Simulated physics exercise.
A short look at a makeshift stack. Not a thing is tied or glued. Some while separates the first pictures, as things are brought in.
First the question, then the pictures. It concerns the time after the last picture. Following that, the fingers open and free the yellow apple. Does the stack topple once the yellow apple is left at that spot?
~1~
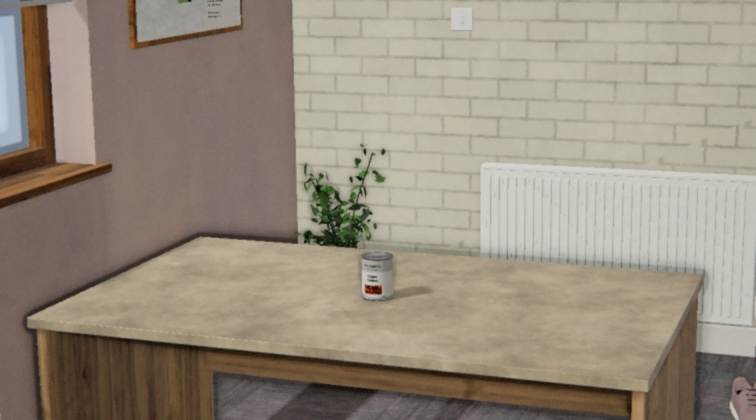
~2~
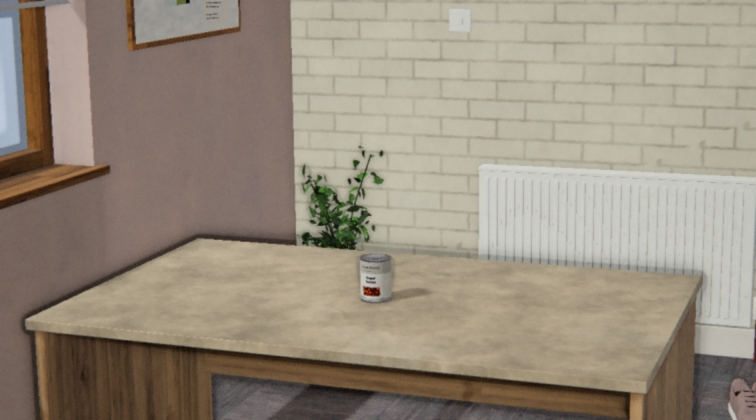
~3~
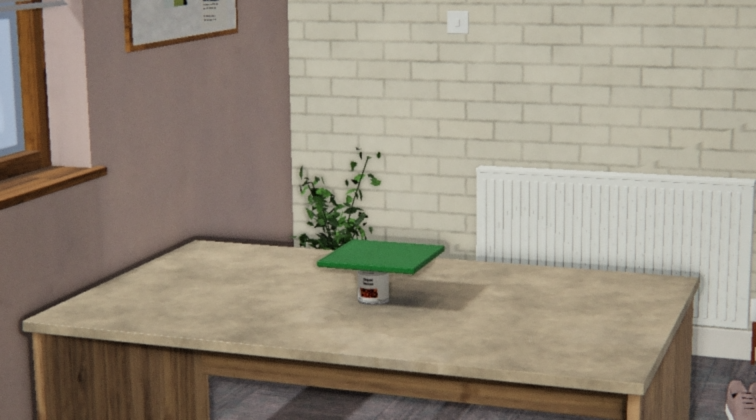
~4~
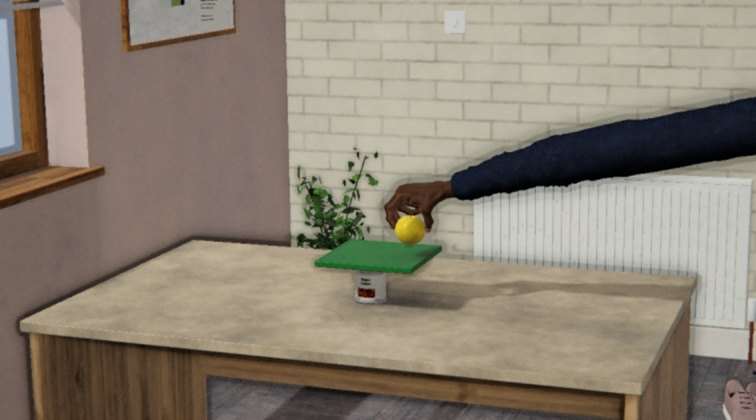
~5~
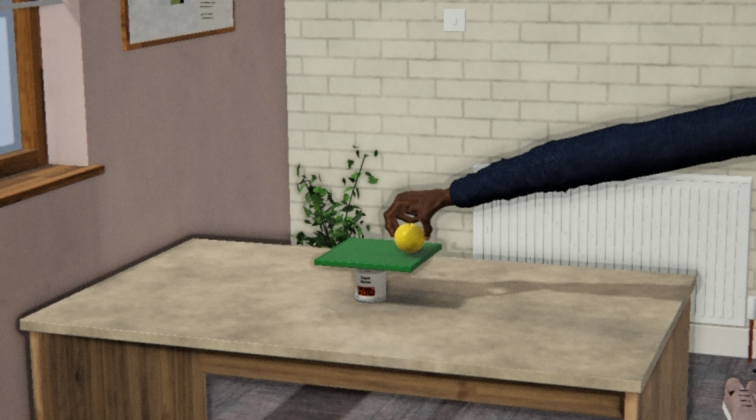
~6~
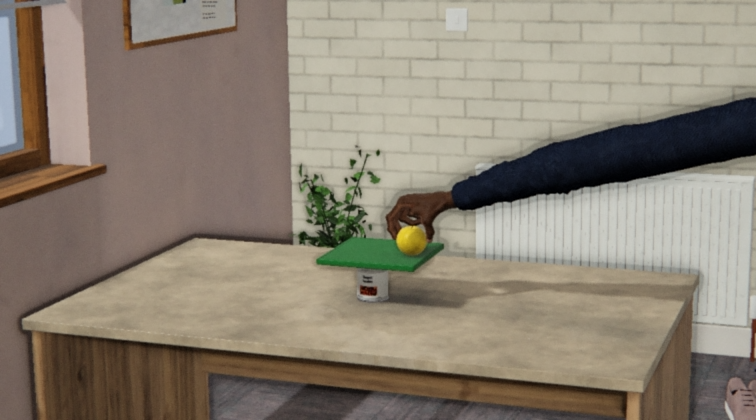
In the end it goes wrong, really.
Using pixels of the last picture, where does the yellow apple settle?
It ends near (429, 292).
Then, 0.30 s later than the last frame, yellow apple now fallen; green lid tilted by 53°.
Then, 0.40 s later than the last frame, green lid tilted by 66°.
When it is over, fallen, yellow apple; lying over in the stack, green lid; white tin as before. End places, in pixels of the last picture, yellow apple near (429, 292). The stack loses its balance.
